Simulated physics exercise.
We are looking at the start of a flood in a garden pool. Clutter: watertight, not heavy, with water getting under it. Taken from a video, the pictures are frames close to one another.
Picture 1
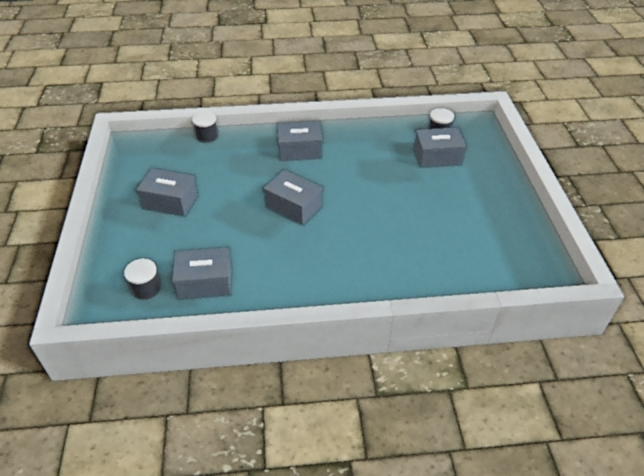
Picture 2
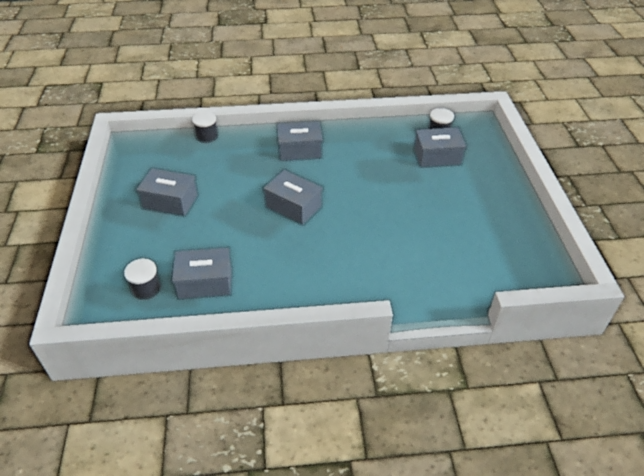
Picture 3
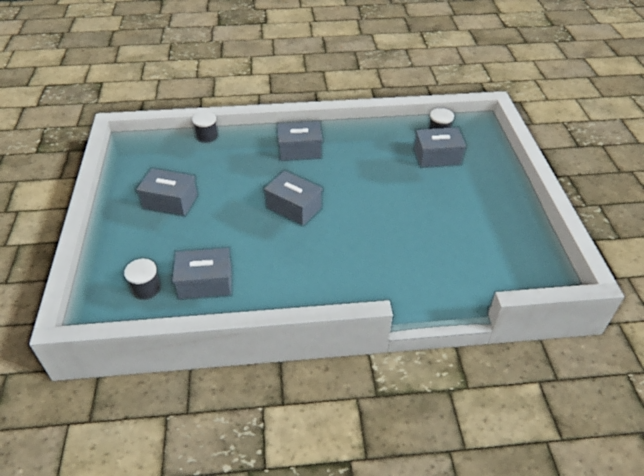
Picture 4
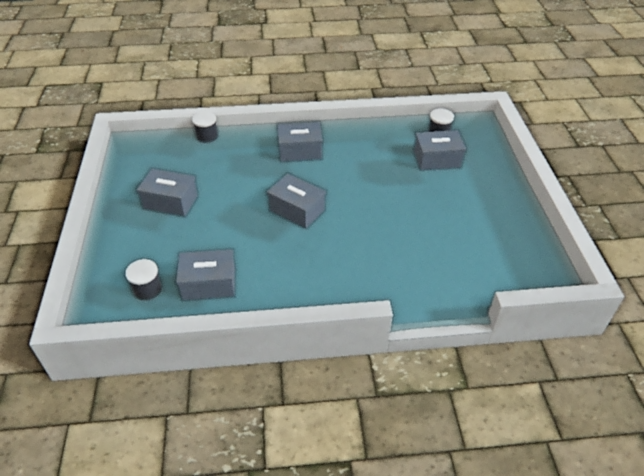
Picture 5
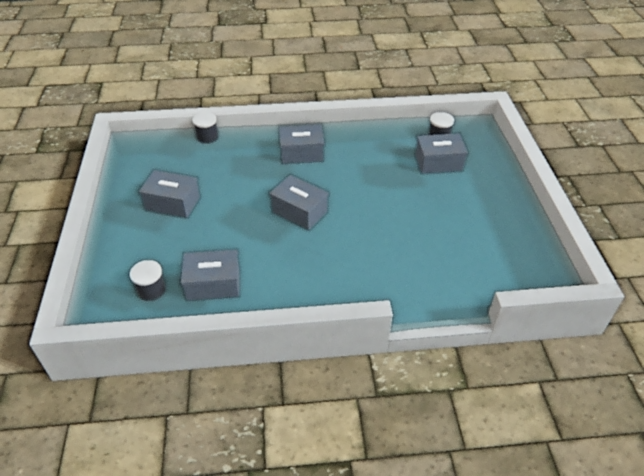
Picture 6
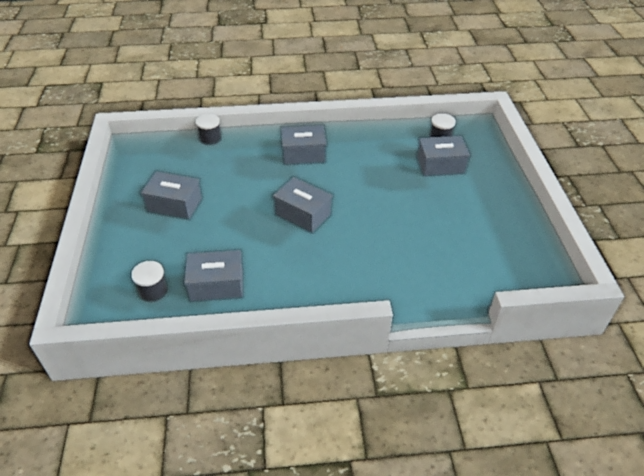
A section of the front wall, right of centre, vanishes to leave a gap, and then the floating boxes and cylinders drift very slightly toward the viewer and rightward. Five dark grey boxes with small white labels and three dark, white-topped cylinders are spread across the blue-green water, mostly left and back. The pale-walled rectangular pool sits on brownish paving, seen from above by a still camera.
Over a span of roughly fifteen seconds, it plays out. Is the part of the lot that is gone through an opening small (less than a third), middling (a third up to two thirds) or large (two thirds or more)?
Small.
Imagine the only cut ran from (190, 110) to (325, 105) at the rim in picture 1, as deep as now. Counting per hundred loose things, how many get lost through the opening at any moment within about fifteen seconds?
I'd guess around 50 percent.
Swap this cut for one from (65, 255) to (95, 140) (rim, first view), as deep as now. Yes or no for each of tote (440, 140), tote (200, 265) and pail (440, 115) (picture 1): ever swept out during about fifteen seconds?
Okay, one after another: Never departs, then departs, then never departs.
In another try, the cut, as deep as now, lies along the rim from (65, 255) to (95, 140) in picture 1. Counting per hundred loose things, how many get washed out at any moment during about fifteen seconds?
60 per cent.
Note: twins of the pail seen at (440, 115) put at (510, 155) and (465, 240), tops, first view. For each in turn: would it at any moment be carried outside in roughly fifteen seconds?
First: Kept; second: Exits.
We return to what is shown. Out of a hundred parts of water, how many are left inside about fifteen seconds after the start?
About 70 percent.
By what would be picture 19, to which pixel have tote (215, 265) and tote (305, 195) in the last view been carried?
Estimate - first: (251, 274), second: (339, 214).
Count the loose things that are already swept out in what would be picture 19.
The count is 0.
A moment on, 0 of 8 are out; 8 afloat.
Next, 0 of 8 are out; 8 afloat.
Later, 0 of 8 are out; 8 afloat.
In the end, 0 of 8 are out; 8 afloat.
